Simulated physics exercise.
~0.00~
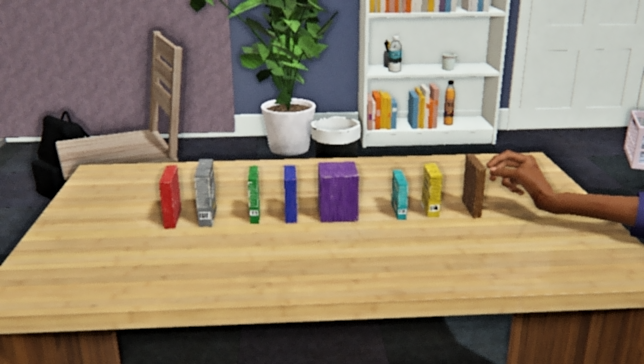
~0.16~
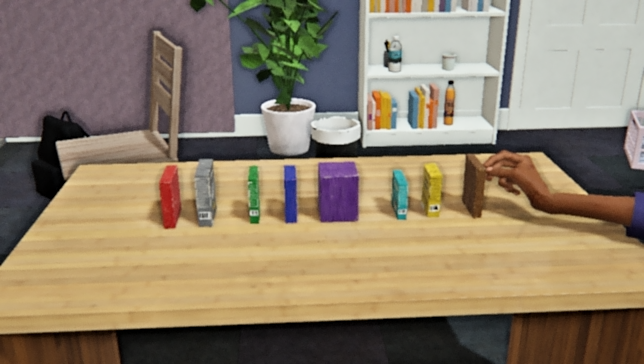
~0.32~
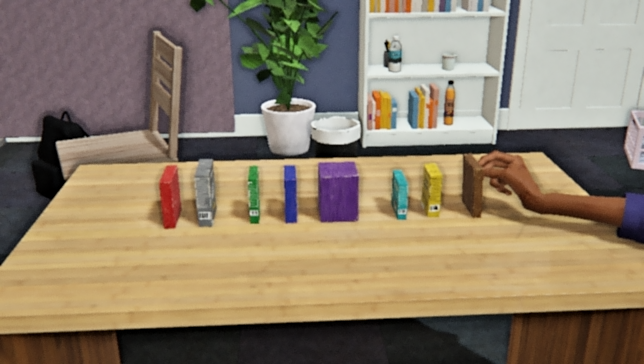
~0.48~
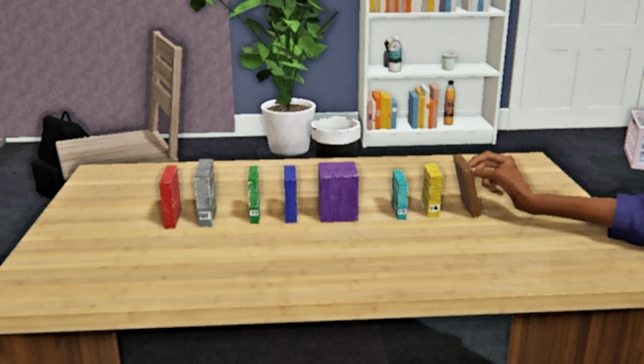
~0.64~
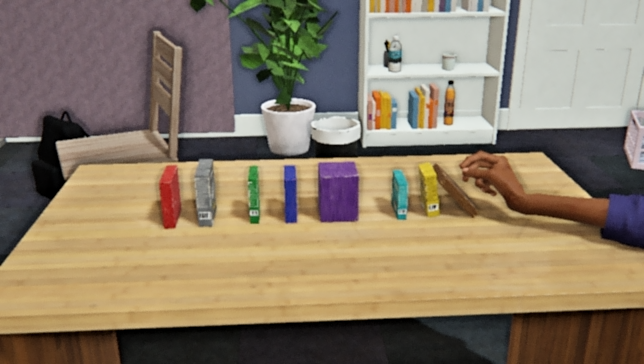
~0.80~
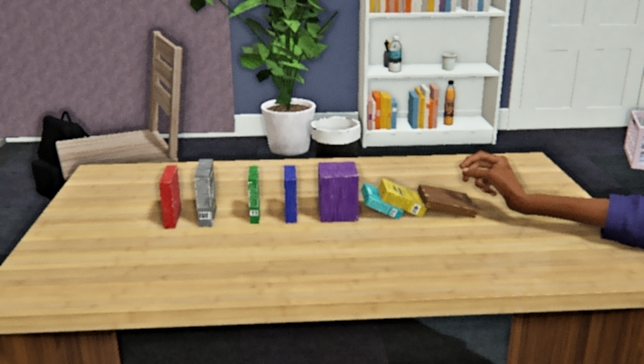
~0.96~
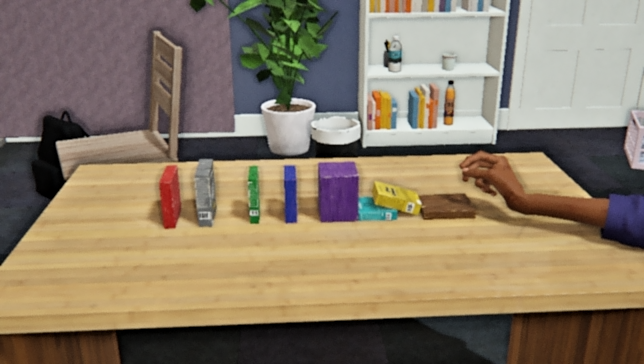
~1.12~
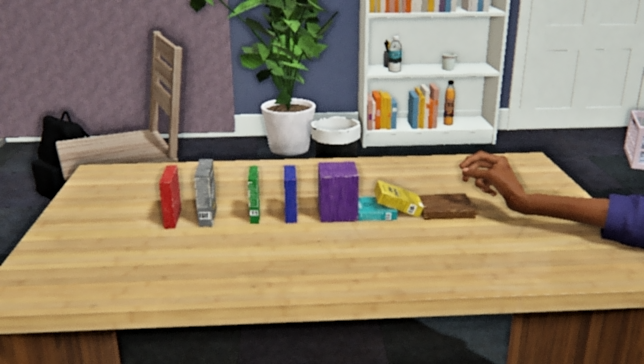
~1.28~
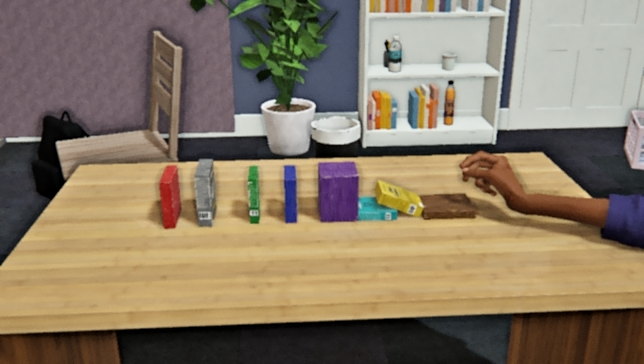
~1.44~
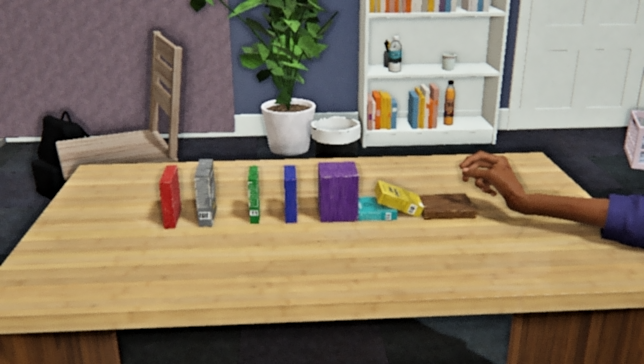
A hand tipped the brown block at the right end of a row leftward, knocking over the yellow and turquoise packets, which came to rest against the thick purple block, while it and everything farther left stayed standing on the wooden table.
